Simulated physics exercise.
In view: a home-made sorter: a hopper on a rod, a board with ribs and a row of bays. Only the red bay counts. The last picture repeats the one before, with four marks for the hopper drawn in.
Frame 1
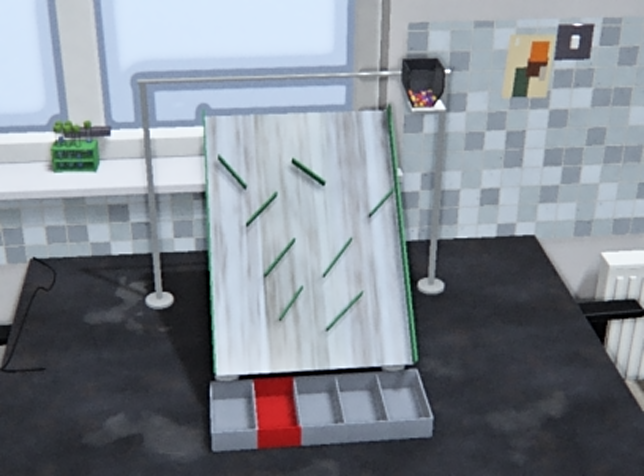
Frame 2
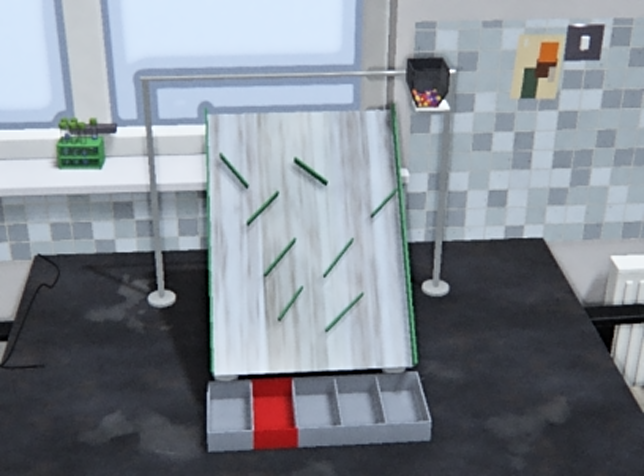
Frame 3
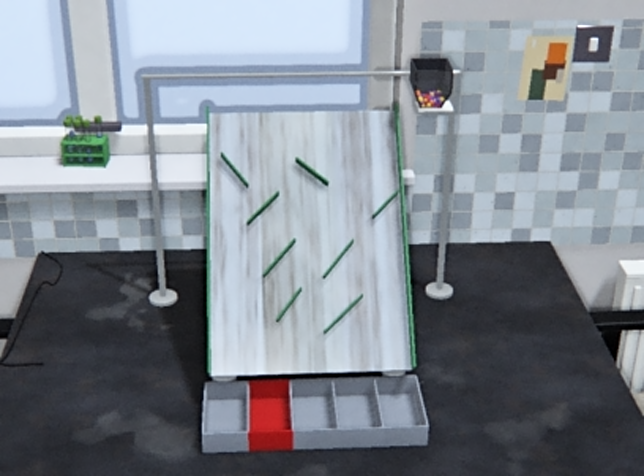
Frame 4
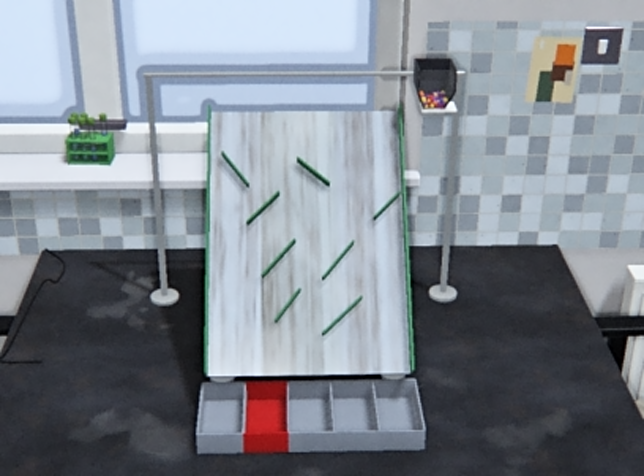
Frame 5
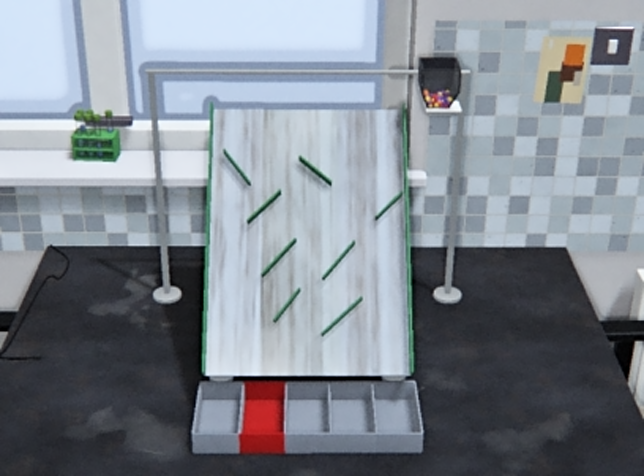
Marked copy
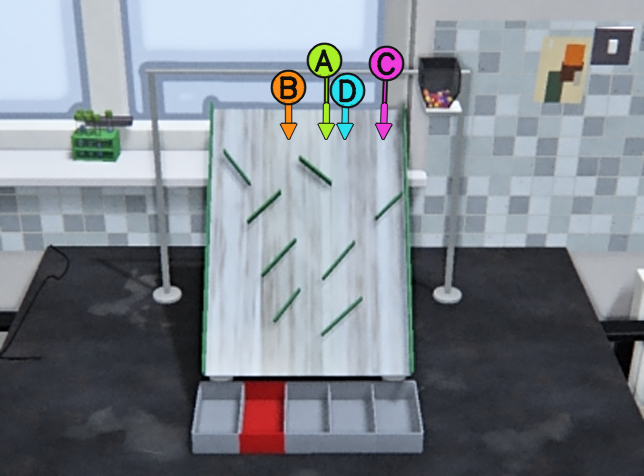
The camera drifts slightly around a dark tabletop by a tiled wall and a window, looking from the front and a little above. A pale, streaked board with green edges and slanted green ribs leans behind a grey tray with five bays, the second from left red, while a dark hopper of colourful beads sits at upper right on a grey rod. Nothing on the table moves.
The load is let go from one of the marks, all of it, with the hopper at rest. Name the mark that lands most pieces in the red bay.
Best: C.
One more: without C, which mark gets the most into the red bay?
That is mark D.
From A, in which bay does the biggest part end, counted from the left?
It is the fifth one.
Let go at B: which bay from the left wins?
The first from the left.
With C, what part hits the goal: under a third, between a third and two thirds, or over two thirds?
It is between a third and two thirds.
On the marked copy, mark A meets the board at (326, 133); mark B meets the board at (288, 133); mark C meets the board at (383, 133); mark D meets the board at (344, 133).
For mark A, about a tenth in the red bay, roughly a third in other bays, roughly half outside the box.
For mark B, just a few in the red bay, roughly half in other bays, roughly half outside the box.
For mark C, roughly half in the red bay, roughly a quarter in other bays, roughly a third outside the box.
For mark D, roughly a quarter in the red bay, roughly a quarter in other bays, roughly half outside the box.
